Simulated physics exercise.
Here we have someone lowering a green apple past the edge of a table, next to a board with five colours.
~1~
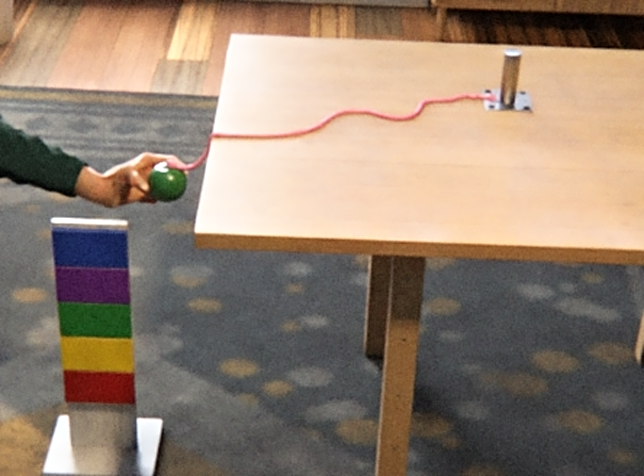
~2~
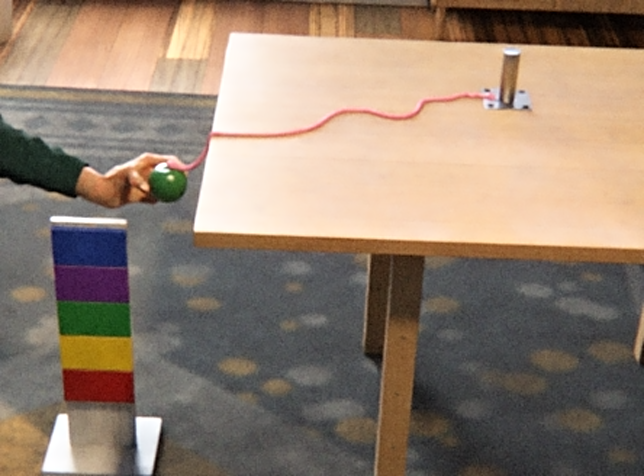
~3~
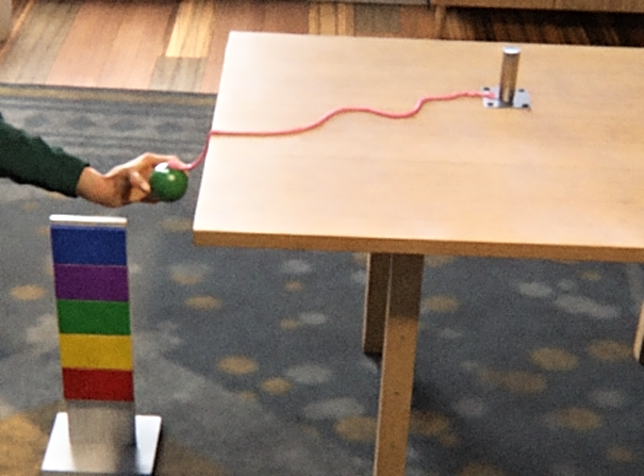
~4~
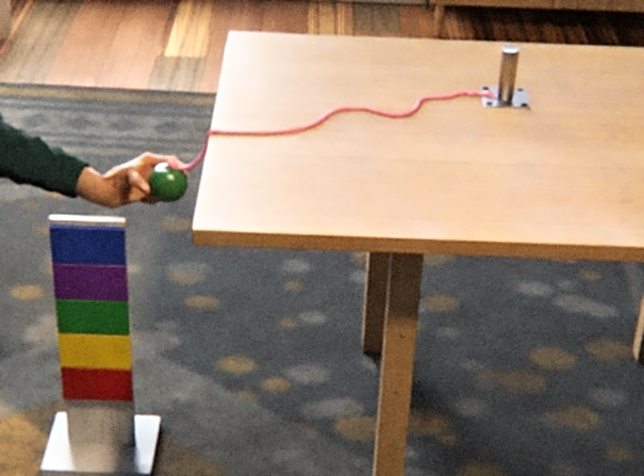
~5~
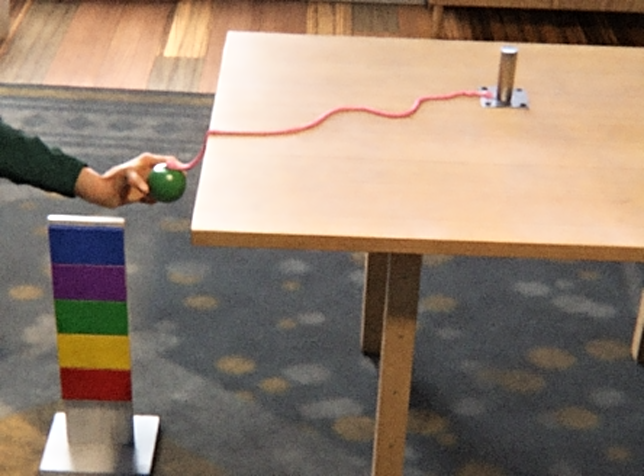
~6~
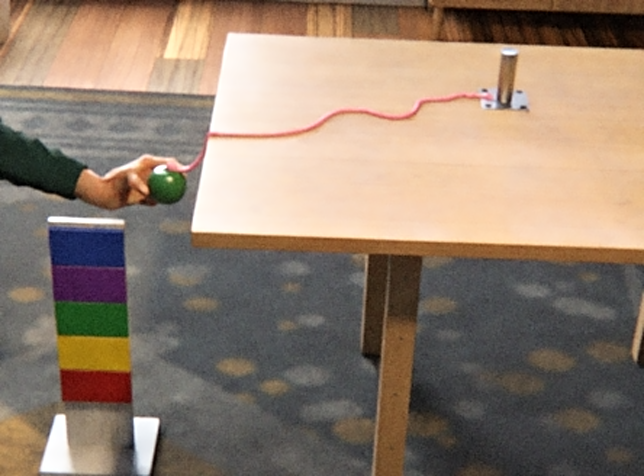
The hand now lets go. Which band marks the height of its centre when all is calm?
Its middle rests at the blue band.
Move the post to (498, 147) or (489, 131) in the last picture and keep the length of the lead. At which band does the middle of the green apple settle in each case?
Taking them in turn: Purple; purple.
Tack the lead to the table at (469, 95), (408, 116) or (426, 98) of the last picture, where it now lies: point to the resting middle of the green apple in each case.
The places are (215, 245), (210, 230) and (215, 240).
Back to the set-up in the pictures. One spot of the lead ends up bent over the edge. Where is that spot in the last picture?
It lies at about (264, 135).
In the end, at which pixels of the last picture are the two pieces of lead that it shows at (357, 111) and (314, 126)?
The first at (327, 115), the second at (267, 121).
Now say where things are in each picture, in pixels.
Green apple (167, 183); blue (90, 250); purple (92, 286); green (95, 321); yellow (97, 355); red (99, 388), in the first picture.
Green apple (167, 183); lead through (462, 96) (417, 111) (353, 110) (300, 131) (230, 134), in the second picture.
Green apple (169, 183), in the third picture.
Green apple (168, 183); lead through (460, 94) (416, 109) (351, 108) (298, 129) (228, 132), in the fourth picture.
Green apple (167, 183), in the fifth picture.
Green apple (167, 185); lead through (459, 96) (415, 111) (350, 110) (297, 131) (227, 134), in the sixth picture.
Soon after, apple near (183, 248); level with blue.
After that, apple near (233, 242); level with blue.
And then, apple near (220, 249); level with blue.
In the end, apple near (215, 249); level with blue. The blue one.
